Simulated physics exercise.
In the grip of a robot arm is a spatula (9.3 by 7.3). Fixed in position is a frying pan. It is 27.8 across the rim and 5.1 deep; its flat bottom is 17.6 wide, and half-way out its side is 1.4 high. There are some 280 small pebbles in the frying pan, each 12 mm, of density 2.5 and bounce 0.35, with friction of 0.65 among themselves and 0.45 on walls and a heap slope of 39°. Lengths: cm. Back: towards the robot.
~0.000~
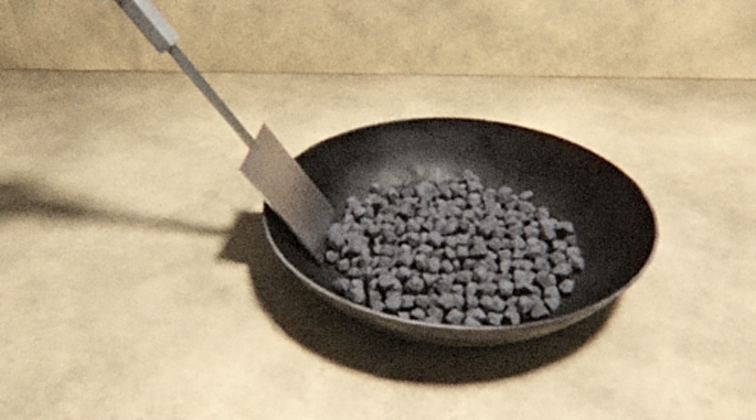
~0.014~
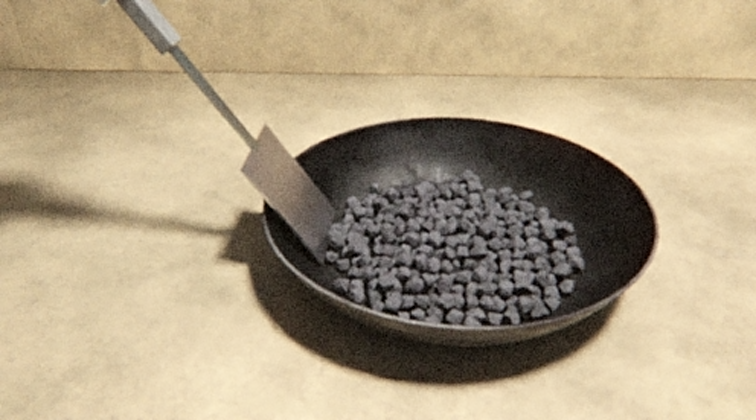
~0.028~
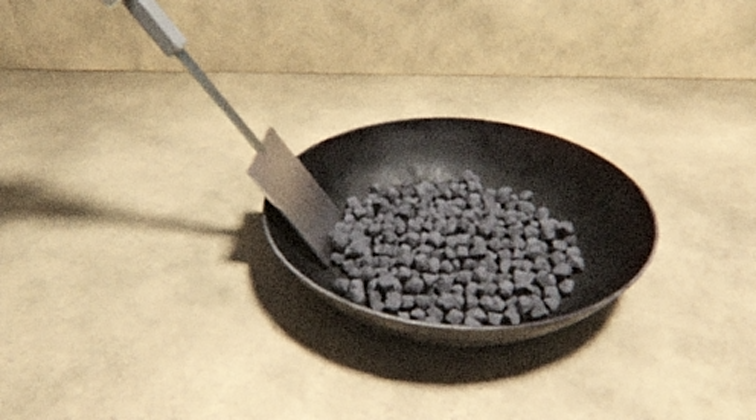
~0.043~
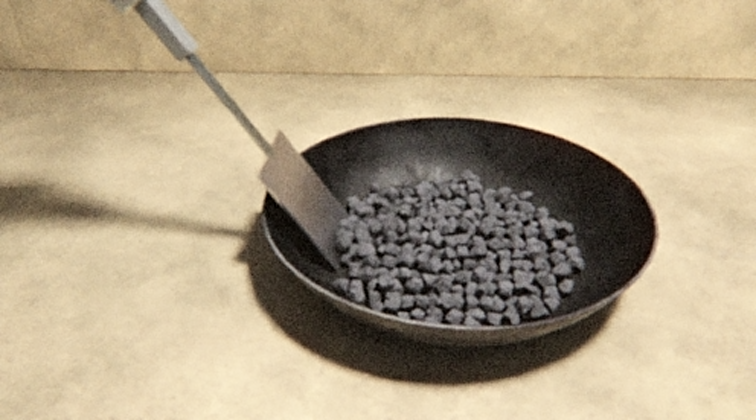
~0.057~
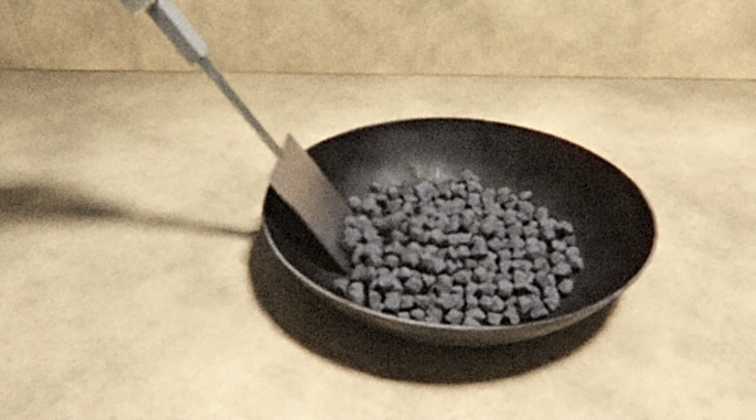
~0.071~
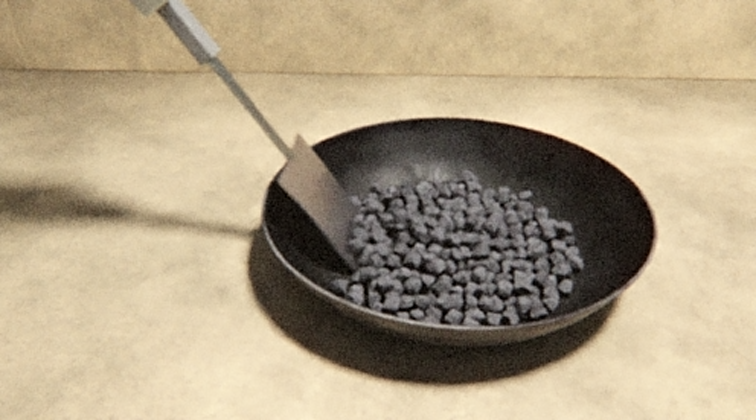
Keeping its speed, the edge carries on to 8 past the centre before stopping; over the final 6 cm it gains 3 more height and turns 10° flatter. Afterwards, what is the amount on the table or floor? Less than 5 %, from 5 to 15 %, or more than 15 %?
Less than 5 %.
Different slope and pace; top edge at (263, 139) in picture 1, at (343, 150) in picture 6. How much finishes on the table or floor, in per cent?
10 per cent.
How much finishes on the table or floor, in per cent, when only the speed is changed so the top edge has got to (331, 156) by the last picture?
That share would be some 10 percent.
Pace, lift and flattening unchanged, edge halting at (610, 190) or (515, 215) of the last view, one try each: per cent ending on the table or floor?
Respectively about 20 and 0 percent end on the table or floor.
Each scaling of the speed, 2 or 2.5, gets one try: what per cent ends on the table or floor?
Some 5 per cent, then some 10 per cent, on the table or floor.
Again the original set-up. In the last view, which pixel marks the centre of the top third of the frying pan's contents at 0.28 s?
It is centred at about (576, 229).
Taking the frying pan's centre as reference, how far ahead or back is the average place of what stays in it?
About 5.0 cm ahead.
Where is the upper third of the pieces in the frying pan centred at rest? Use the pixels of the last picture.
Look near (585, 220).
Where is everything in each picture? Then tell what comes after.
Spatula top edge at (252, 145), sloping 57°; upper third of the load around (447, 232), from x 330 to 575, top at y 175; 285 in the frying pan, in the first picture.
Spatula top edge at (254, 145), sloping 57°; upper third of the load around (445, 232), from x 330 to 575, top at y 175, in the second picture.
Spatula top edge at (259, 148), sloping 57°; upper third of the load around (445, 232), from x 340 to 575, top at y 175, in the third picture.
Spatula top edge at (269, 152), sloping 57°; upper third of the load around (442, 232), from x 345 to 575, top at y 175, in the fourth picture.
Spatula top edge at (279, 154), sloping 57°; upper third of the load around (444, 233), from x 340 to 575, top at y 175, in the fifth picture.
Spatula top edge at (289, 155), sloping 57°; upper third of the load around (447, 234), from x 340 to 575, top at y 175; 285 in the frying pan, in the sixth picture.
By 0.18 s, sloping 57°, highest piece 4 above the table; 285 in the frying pan.
By 0.28 s, sloping 53°, highest piece 6 above the table; 285 in the frying pan.
By 0.53 s, sloping 47°, highest piece 6 above the table; 284 in the frying pan, 1 on the table or floor.
By 1.58 s, sloping 47°, highest piece 6 above the table; 284 in the frying pan, 1 on the table or floor.
Final count, 284 in the frying pan, 1 on the table or floor. That is 0 % on the table or floor.
